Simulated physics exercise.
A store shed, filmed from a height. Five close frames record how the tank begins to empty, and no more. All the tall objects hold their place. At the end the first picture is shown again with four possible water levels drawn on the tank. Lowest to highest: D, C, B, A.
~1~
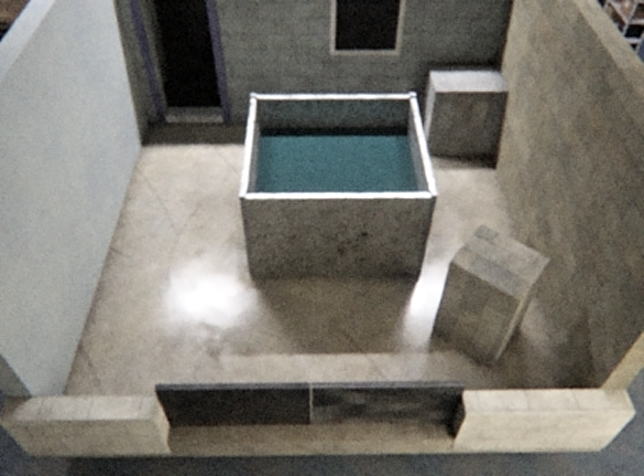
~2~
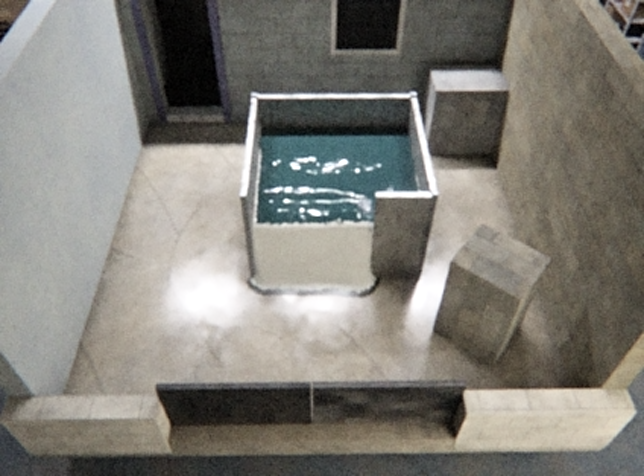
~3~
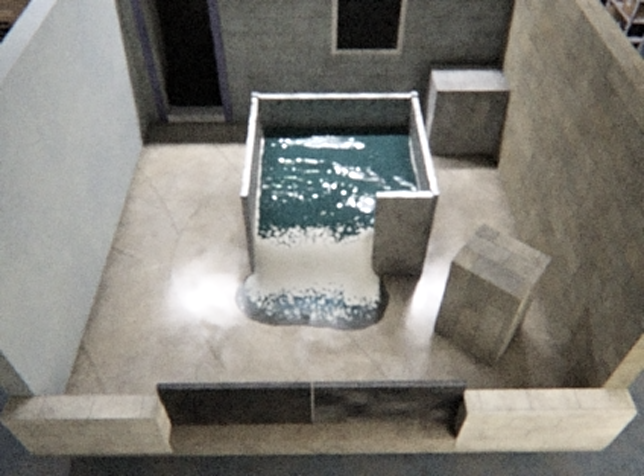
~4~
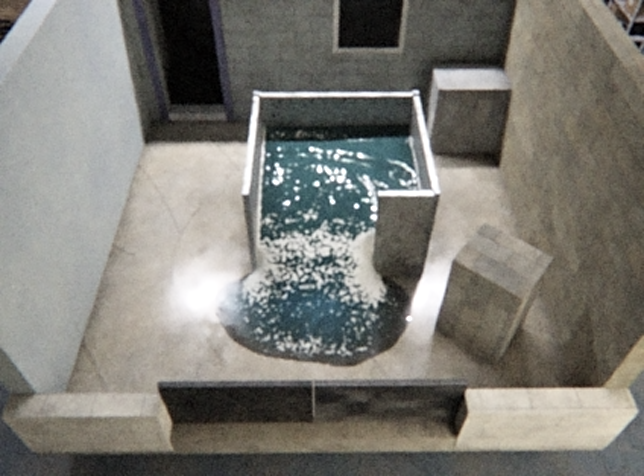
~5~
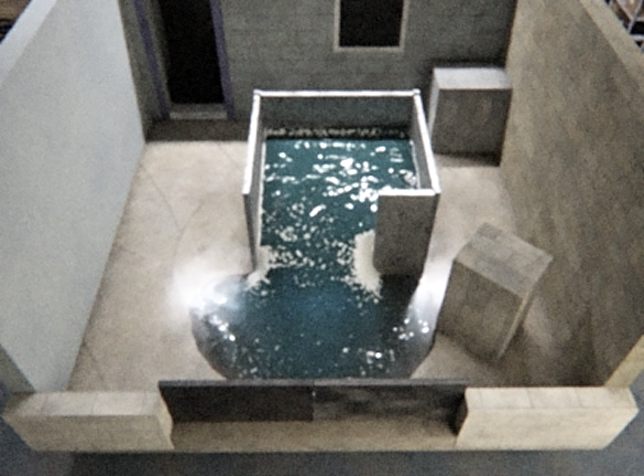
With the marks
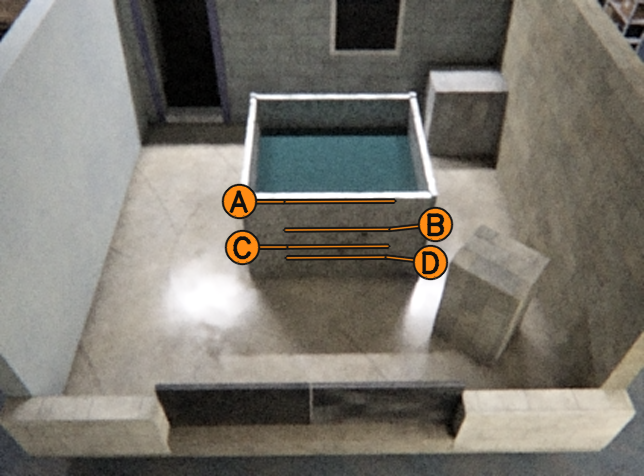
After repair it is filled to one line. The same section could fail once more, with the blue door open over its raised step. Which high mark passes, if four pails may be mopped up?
C.
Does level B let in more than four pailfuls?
Yes, it does.
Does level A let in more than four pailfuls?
Yes, it does.
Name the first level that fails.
It is B.
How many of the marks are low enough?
Two of them.
On the marked copy, A at (339, 201); B at (337, 229); C at (337, 246); D at (336, 257); from the bottom up D, C, B, A.
If A is chosen, dozens of bucketfuls pour in.
If B is chosen, about 11 bucketfuls get in.
If C is chosen, a splash gets over, under a bucket.
If D is chosen, nothing gets over.
